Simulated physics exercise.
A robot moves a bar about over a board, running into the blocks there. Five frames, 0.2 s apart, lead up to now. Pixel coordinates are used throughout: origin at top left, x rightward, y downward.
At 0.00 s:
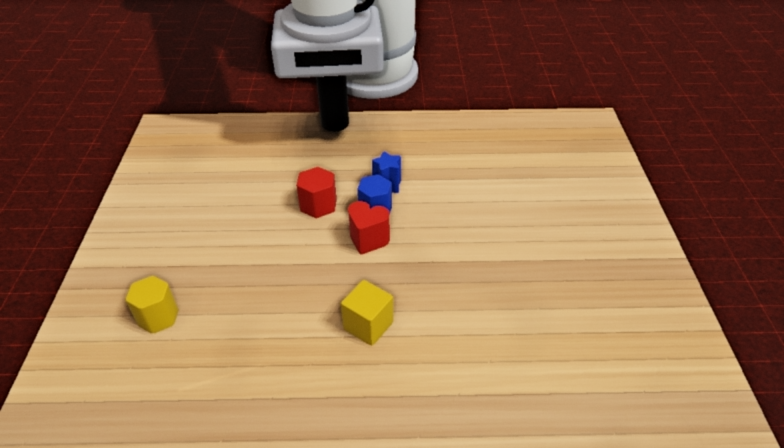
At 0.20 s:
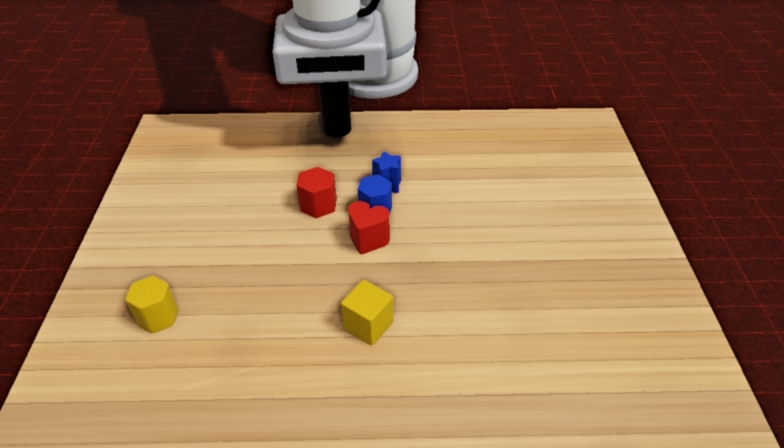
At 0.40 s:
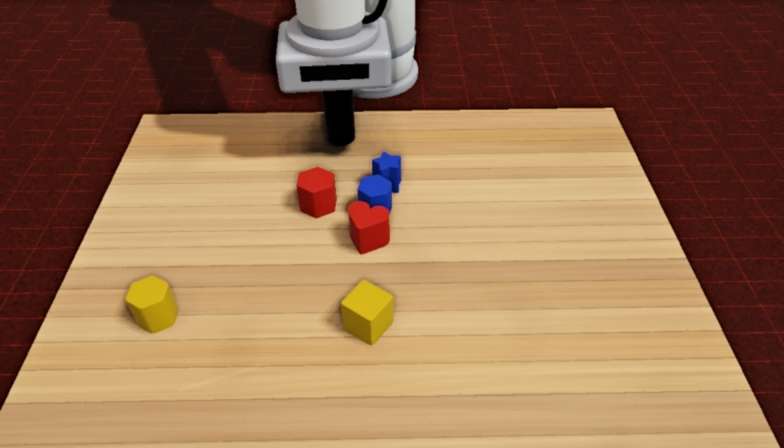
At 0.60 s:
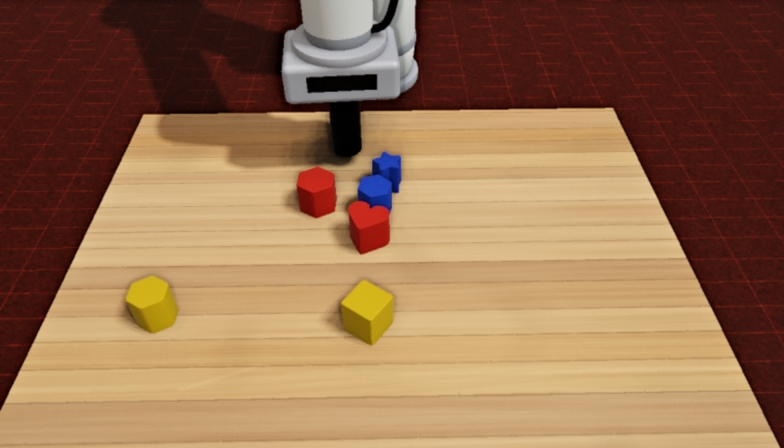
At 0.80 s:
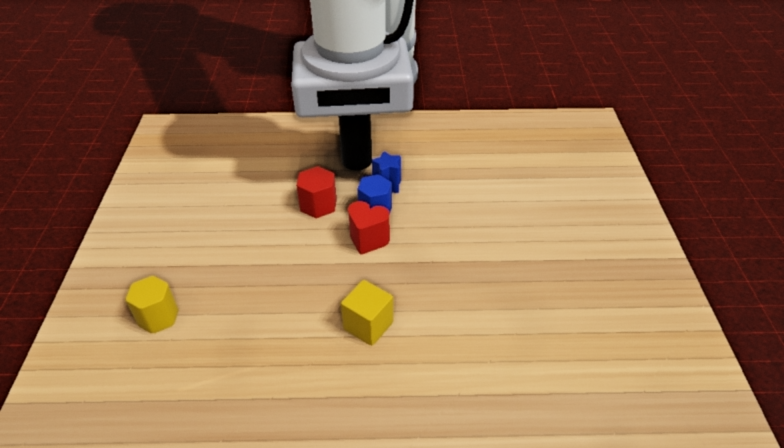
A robot arm lowered its black bar slowly down the wooden board, drifting slightly right toward the blue star and coming in close beside it, while the red, blue and yellow blocks all stayed still.
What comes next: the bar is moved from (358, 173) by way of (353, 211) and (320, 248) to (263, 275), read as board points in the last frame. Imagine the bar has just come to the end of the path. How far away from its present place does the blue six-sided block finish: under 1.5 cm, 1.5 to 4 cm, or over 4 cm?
Its displacement is between 1.5 and 4 cm.
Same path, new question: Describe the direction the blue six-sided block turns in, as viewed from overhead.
It makes a counterclockwise turn.
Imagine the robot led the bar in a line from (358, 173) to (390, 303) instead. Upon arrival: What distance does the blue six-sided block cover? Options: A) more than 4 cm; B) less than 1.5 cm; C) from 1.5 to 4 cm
A: More than 4 cm.
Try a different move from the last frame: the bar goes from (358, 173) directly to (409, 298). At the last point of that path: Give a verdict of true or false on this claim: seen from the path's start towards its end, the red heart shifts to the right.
This is true.
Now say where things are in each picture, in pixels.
Lower end of the bar (335, 124), tops of blocks, red heart (367, 214), blue six-sided block (375, 185), blue star block (387, 160), in the first frame.
Bar (337, 130), blocks as before, in the second frame.
Bar (341, 138), blocks as before, in the third frame.
Bar (347, 148), blocks as before, in the fourth frame.
Bar (357, 162), red heart (367, 214), blue six-sided block (375, 185), blue star block (387, 160), in the fifth frame.
On the path given first. One third of the way, bar (352, 200); blue six-sided block (380, 196), turned 50° anticlockwise.
Two thirds of the way, bar (318, 237); red heart (367, 222), turned 30° anticlockwise; blue six-sided block (381, 196), turned 55° anticlockwise.
At the end, bar (260, 263); red heart (367, 222), turned 30° anticlockwise; blue six-sided block (381, 196), turned 55° anticlockwise; blue star block not moved.
